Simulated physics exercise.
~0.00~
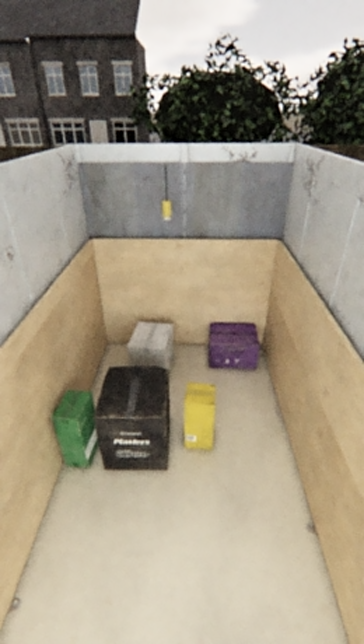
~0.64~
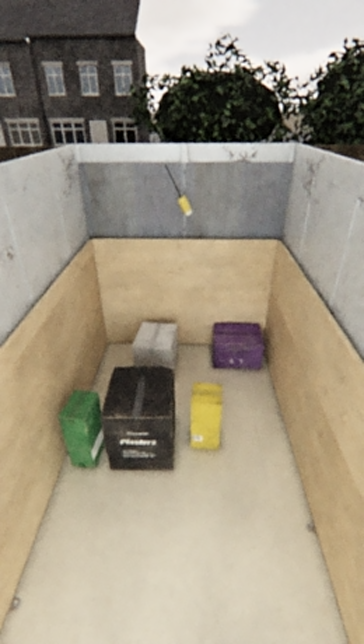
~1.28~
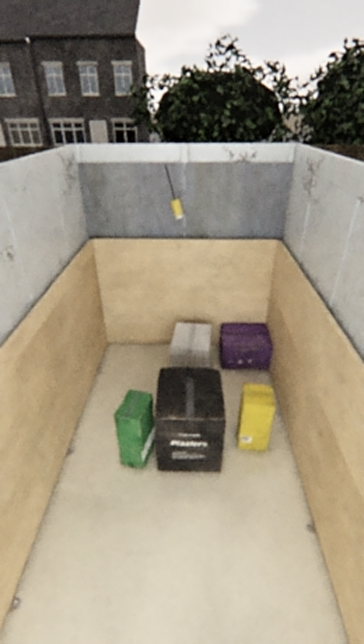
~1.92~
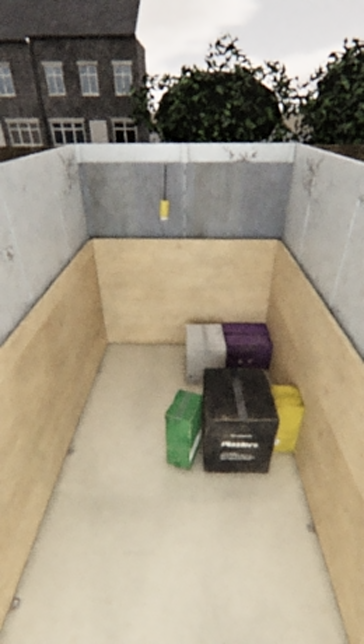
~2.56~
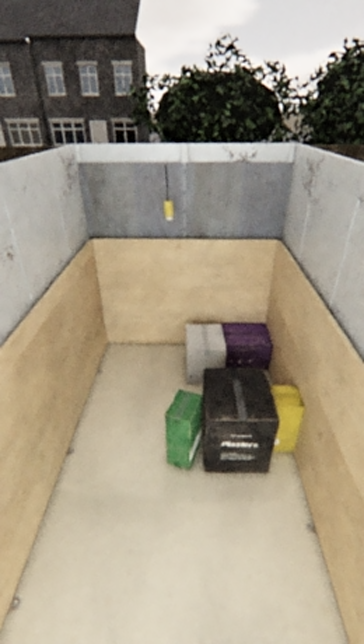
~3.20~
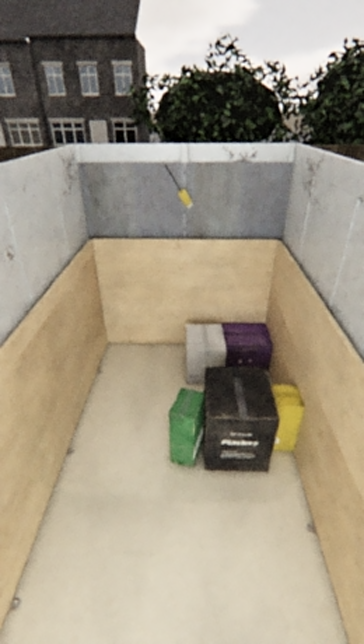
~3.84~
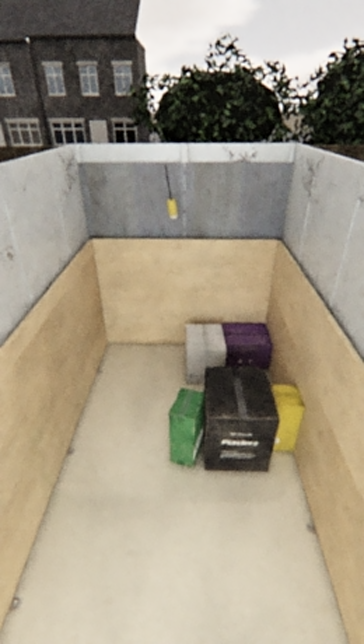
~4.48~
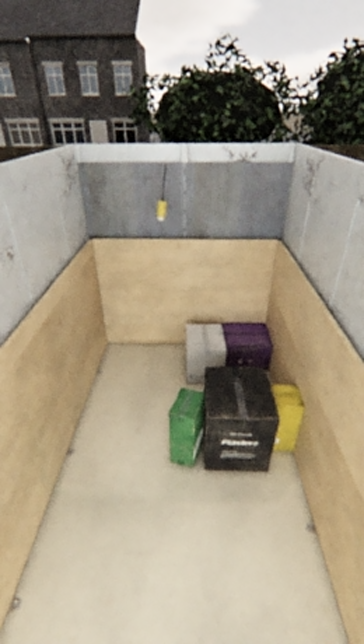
In an open-topped, wood-lined bay with a small yellow lamp swinging at the far wall, white, purple, green, black and yellow boxes slide to the right, the purple one only slightly, until they sit bunched near the right wall, still upright, and stay there as the lamp keeps swaying.
